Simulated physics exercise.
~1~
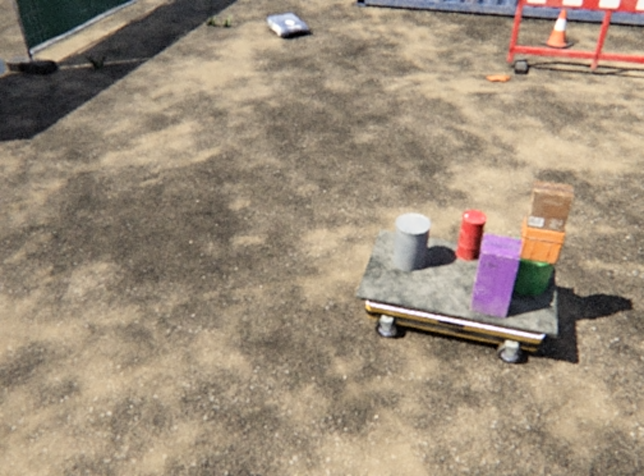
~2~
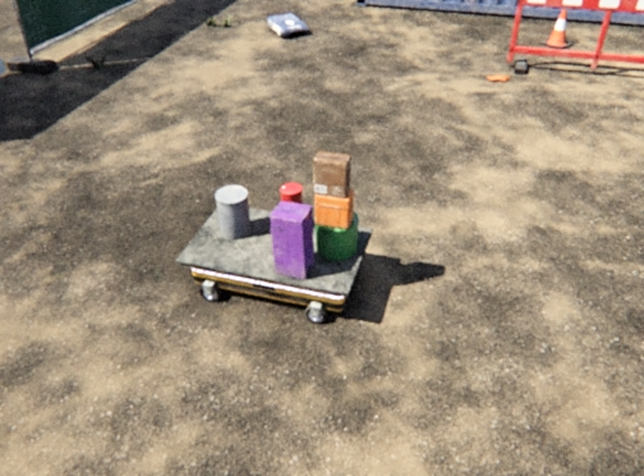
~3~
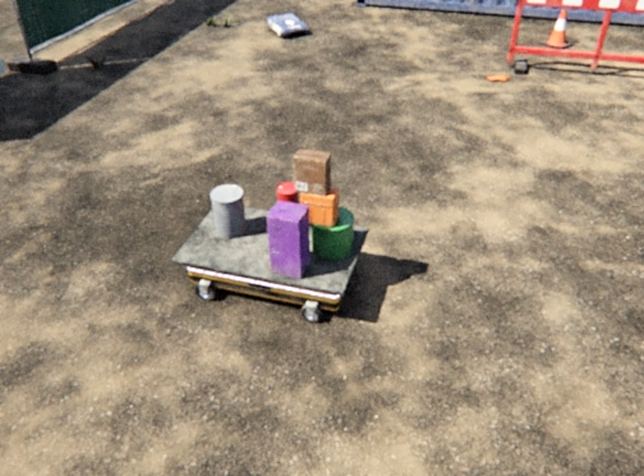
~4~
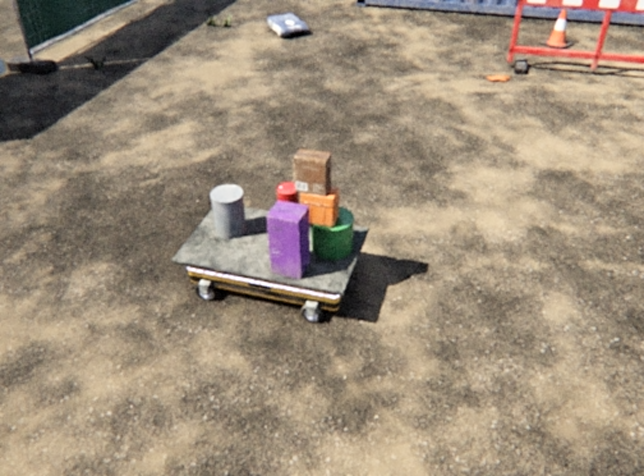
In this clip, a flat wheeled cart carrying pails, a red canister, a purple box and a brown box stacked on an orange toolbox rolls left across dirt ground and stops, with the stacked pieces shifting slightly left and everything remaining upright aboard.
